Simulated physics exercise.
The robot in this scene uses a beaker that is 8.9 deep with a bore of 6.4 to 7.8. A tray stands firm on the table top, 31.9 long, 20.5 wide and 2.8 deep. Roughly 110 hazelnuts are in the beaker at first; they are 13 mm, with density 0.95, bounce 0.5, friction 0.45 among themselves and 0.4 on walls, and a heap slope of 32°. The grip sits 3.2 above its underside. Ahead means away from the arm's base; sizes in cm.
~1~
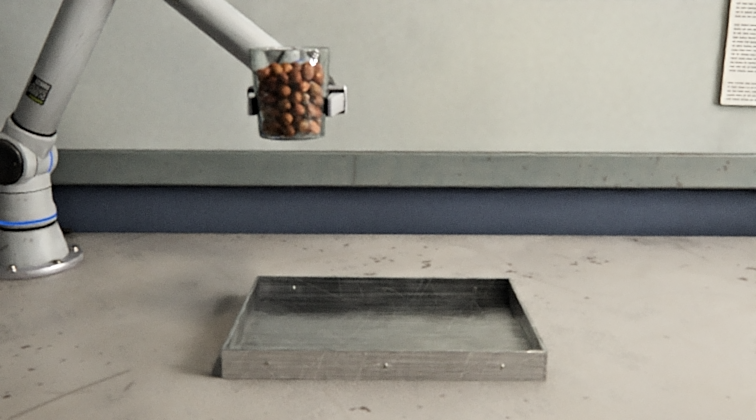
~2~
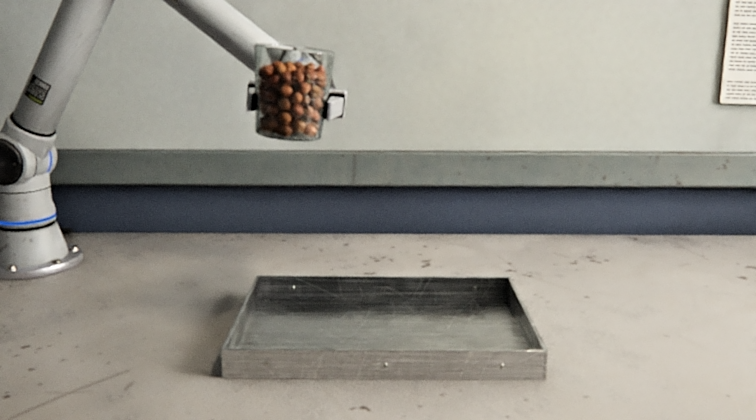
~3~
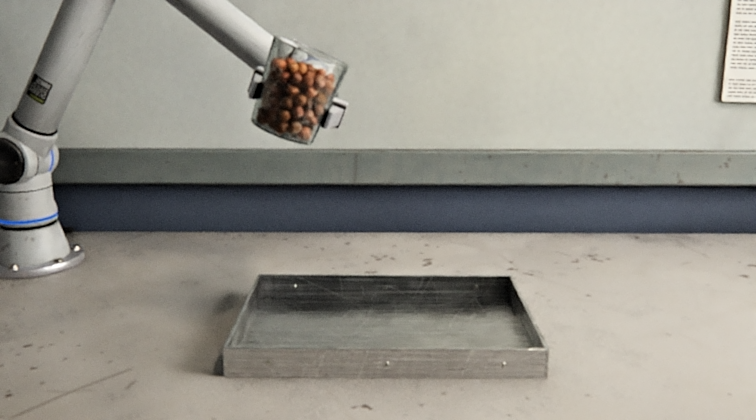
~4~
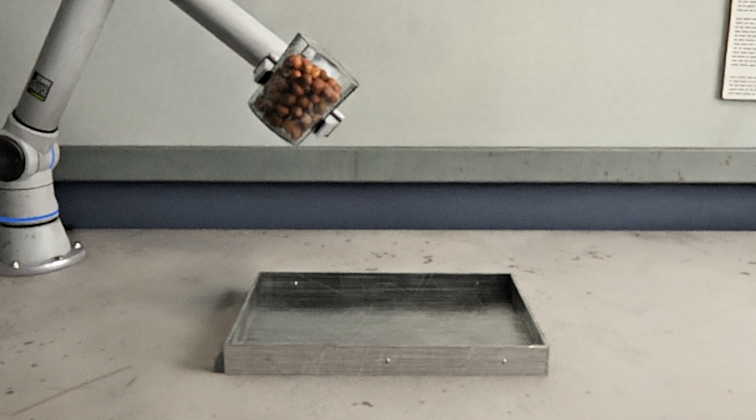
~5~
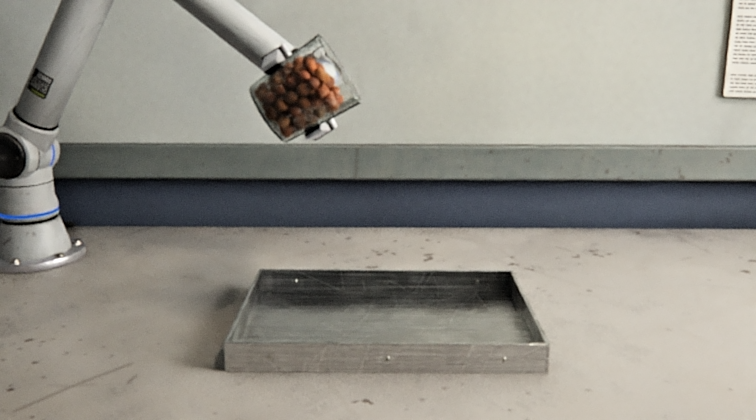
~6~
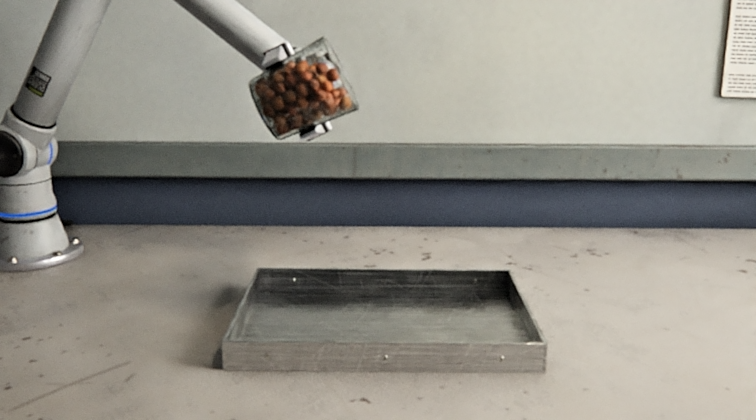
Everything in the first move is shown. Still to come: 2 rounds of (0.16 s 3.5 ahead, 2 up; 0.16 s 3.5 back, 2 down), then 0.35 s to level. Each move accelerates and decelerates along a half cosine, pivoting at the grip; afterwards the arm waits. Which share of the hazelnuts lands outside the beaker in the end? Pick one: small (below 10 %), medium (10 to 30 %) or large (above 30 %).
Medium.
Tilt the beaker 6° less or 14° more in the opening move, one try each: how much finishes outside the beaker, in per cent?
15 and 55 %.
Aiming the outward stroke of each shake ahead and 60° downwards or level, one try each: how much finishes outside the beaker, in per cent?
Estimates, in order: 0 % then 15 %.
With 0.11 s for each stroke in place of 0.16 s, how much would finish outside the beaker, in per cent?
It would come to around 55 %.
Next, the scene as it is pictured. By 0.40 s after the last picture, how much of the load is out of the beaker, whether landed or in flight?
10 %.
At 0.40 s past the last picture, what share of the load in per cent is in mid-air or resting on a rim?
8 per cent.
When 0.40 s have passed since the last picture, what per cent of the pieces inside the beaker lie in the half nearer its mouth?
Near 45 %.
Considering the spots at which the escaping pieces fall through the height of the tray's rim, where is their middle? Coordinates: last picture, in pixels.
I'd say somewhere around (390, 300).
Then, 0.40 s on, tilted 64° forward, highest piece 29 above the table; 102 in the beaker, 3 in the tray, 9 in flight or on a rim.
Then, 0.79 s on, tilted 39° forward, highest piece 30 above the table; 90 in the beaker, 23 in the tray, 1 in flight or on a rim.
Then, 1.19 s on, level, highest piece 29 above the table; 90 in the beaker, 24 in the tray.
Then, 2.24 s on, level, highest piece 29 above the table; 90 in the beaker, 24 in the tray.
In the end, 90 in the beaker, 24 in the tray. That is 21 % outside the beaker.
